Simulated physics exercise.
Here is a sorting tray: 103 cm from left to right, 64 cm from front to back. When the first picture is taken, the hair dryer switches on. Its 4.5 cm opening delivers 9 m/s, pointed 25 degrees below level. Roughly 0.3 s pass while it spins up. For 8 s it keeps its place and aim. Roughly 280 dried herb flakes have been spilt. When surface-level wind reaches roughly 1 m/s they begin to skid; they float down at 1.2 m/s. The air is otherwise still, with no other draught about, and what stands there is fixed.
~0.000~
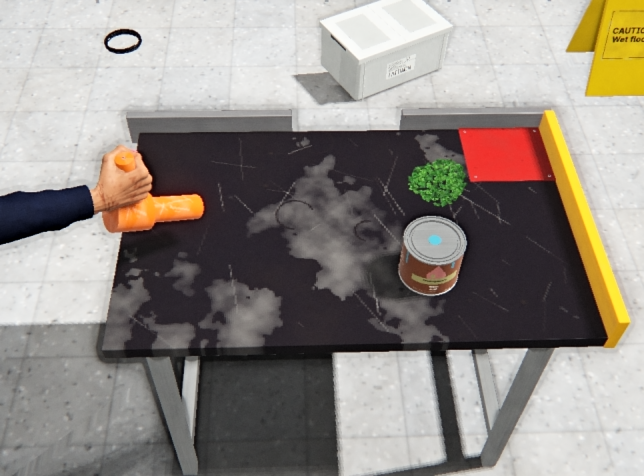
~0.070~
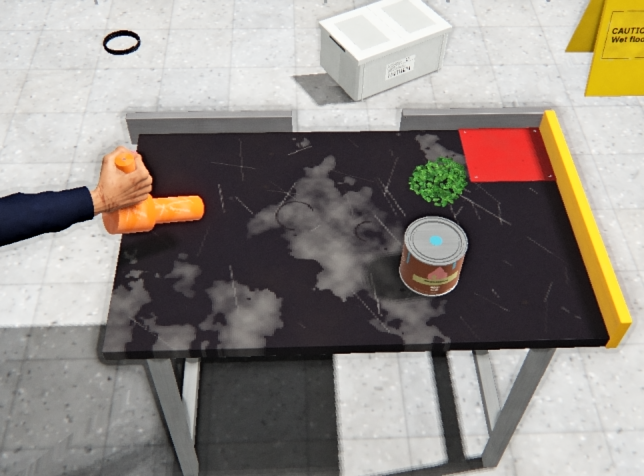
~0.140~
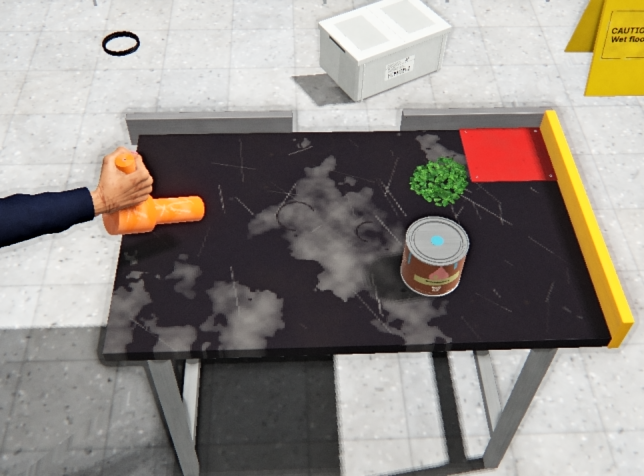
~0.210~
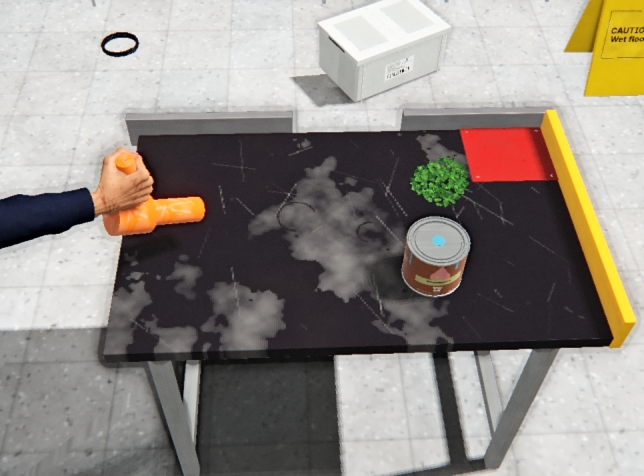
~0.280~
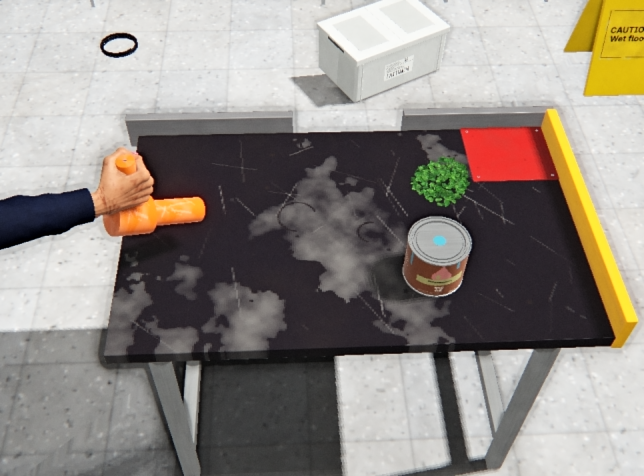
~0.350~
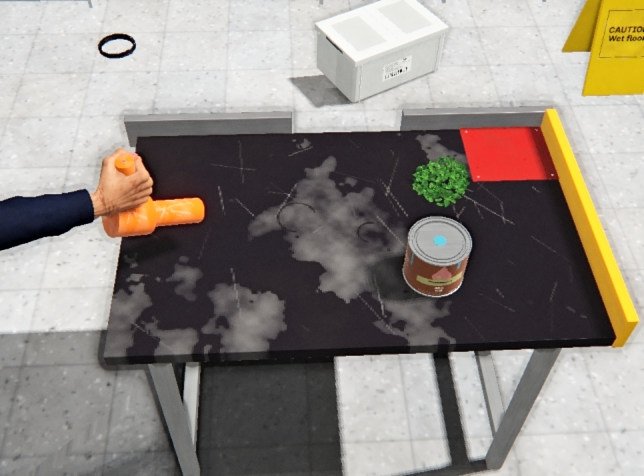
A hand in a dark sleeve holds an orange hair dryer at the left of a dark, marked tray, pointed right, while a small heap of green flakes beside a tin and a red mat shows no visible movement.
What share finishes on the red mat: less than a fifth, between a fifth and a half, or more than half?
My guess is past the halfway mark.
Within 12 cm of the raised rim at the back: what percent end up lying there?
I'd put it at about 50 percent.
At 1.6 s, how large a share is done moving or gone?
The share is near 60 per cent.
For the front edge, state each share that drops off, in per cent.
Roughly 0 % front.
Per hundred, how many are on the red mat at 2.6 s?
I'd put it close to 80 per cent.
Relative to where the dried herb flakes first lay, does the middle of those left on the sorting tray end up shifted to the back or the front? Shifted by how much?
It ends behind its start, some 5 cm.
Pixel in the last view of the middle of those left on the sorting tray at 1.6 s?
Around pixel (553, 152).
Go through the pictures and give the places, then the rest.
In the first frame, the middle of the dried herb flakes is near (441, 181), none has stirred yet and the mouth of the hair dryer is at (197, 207).
In the second frame, the middle of the dried herb flakes is near (442, 179), none has stirred yet and the red mat is centred on (506, 154).
In the third frame, the middle of the dried herb flakes is near (443, 179), none has stirred yet and the top of a tin is at (437, 240).
In the fourth frame, the middle of the dried herb flakes is near (444, 180) and none has stirred yet.
In the fifth frame, the middle of the dried herb flakes is near (444, 179) and none has stirred yet.
In the sixth frame, the middle of the dried herb flakes is near (444, 179) and none has stirred yet.
After 1.6 s, 84 % are on the red mat; the middle of those still in play is near (553, 152); 62 % have settled or left.
After 2.6 s, 83 % are on the red mat; the middle of those still in play is near (553, 152); 66 % have settled or left.
After 4.4 s, 83 % are on the red mat; the middle of those still in play is near (553, 152); 72 % have settled or left.
After 8.0 s, at the end, 82 % are on the red mat; the middle of those still in play is near (552, 154).
